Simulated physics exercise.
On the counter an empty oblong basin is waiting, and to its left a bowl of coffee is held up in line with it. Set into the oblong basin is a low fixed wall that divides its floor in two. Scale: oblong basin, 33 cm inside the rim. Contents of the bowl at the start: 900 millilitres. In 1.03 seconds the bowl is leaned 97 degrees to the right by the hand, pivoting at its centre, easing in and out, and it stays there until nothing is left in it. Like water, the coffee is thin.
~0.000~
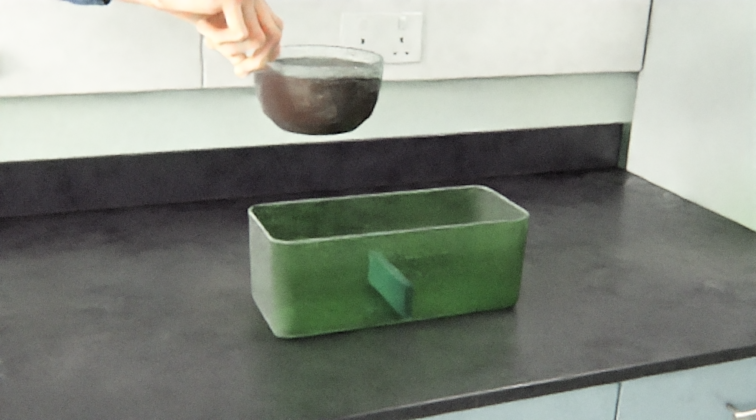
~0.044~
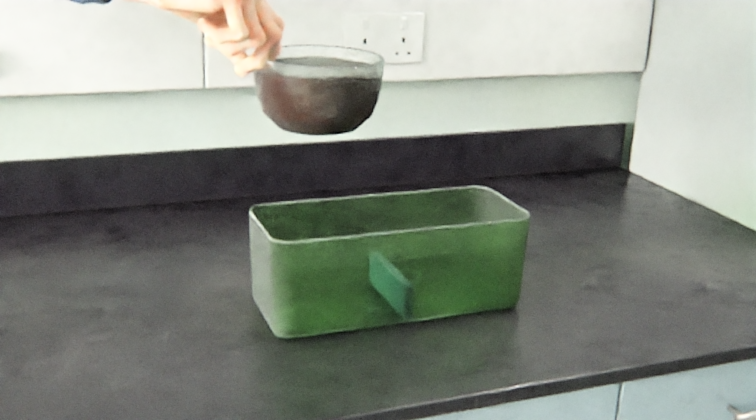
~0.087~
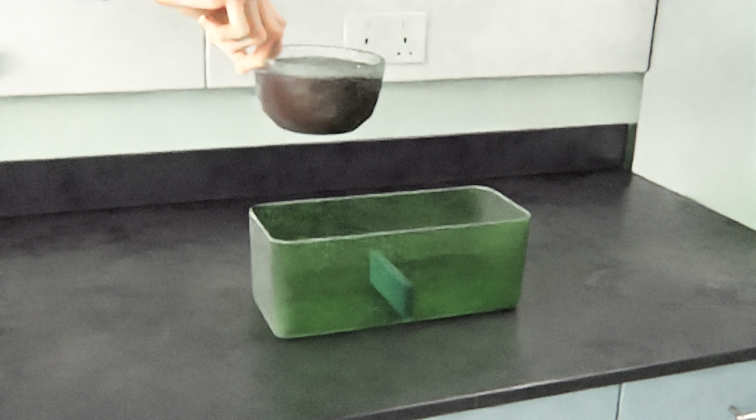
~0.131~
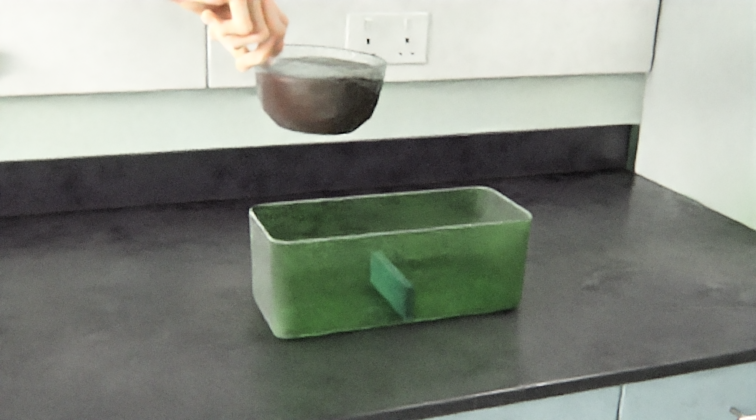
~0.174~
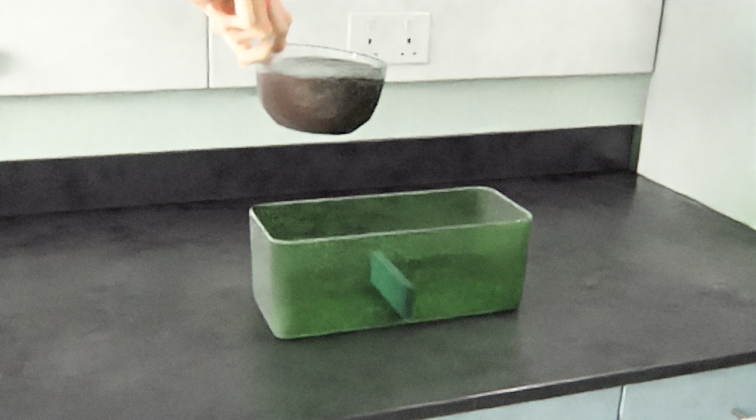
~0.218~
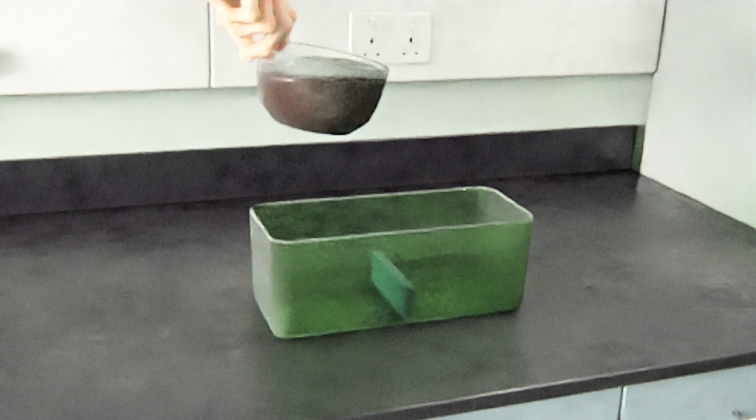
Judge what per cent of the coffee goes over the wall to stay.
83 percent, roughly.
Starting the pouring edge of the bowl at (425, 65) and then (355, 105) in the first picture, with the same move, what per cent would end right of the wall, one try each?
Some 85 and 60 per cent, in that order.
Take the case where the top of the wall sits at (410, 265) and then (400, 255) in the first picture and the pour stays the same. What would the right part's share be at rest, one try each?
70 per cent first, 80 per cent second.
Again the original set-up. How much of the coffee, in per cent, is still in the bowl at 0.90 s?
I'd estimate some 10 per cent.
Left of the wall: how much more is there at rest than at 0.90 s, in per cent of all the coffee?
I'd put it at some 14 percent.
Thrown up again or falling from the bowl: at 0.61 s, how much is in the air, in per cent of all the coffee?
At that moment, about 32 percent.
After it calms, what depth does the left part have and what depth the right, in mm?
Left part: About 8 mm; right part: About 38 mm.
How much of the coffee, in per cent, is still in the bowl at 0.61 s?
Roughly 58 %.
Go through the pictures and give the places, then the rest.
In the first picture, it leans 0°; its right rim is at (378, 56); the coffee meets the walls at (256, 69) and (374, 65); the oblong basin's rim runs from (260, 226) to (508, 202); the wall's top is at (390, 268).
In the second picture, it leans 0°; its right rim is at (379, 57); the coffee meets the walls at (256, 69) and (375, 66).
In the third picture, it leans 2°; its right rim is at (380, 58); the coffee meets the walls at (257, 68) and (375, 66).
In the fourth picture, it leans 4°; its right rim is at (381, 60); the coffee meets the walls at (258, 67) and (376, 67).
In the fifth picture, it leans 7°; its right rim is at (382, 63); the coffee meets the walls at (259, 68) and (378, 67).
In the sixth picture, it leans 10°; its right rim is at (384, 67); the coffee meets the walls at (260, 67) and (379, 67).
By 0.61 s the tilt is 63° and 59 per cent is still to pour, 0 is left of the wall and 8 right of it.
By 0.90 s the tilt is 93° and 11 per cent is still to pour, 3 is left of the wall and 71 right of it.
By 1.20 s the tilt is 97° and 0 per cent is still to pour, 11 is left of the wall and 87 right of it.
By 1.53 s the tilt is 97° and 0 per cent is still to pour, 15 is left of the wall and 84 right of it.
At rest 16 per cent lies left of the wall, 83 right of it and 1 outside.
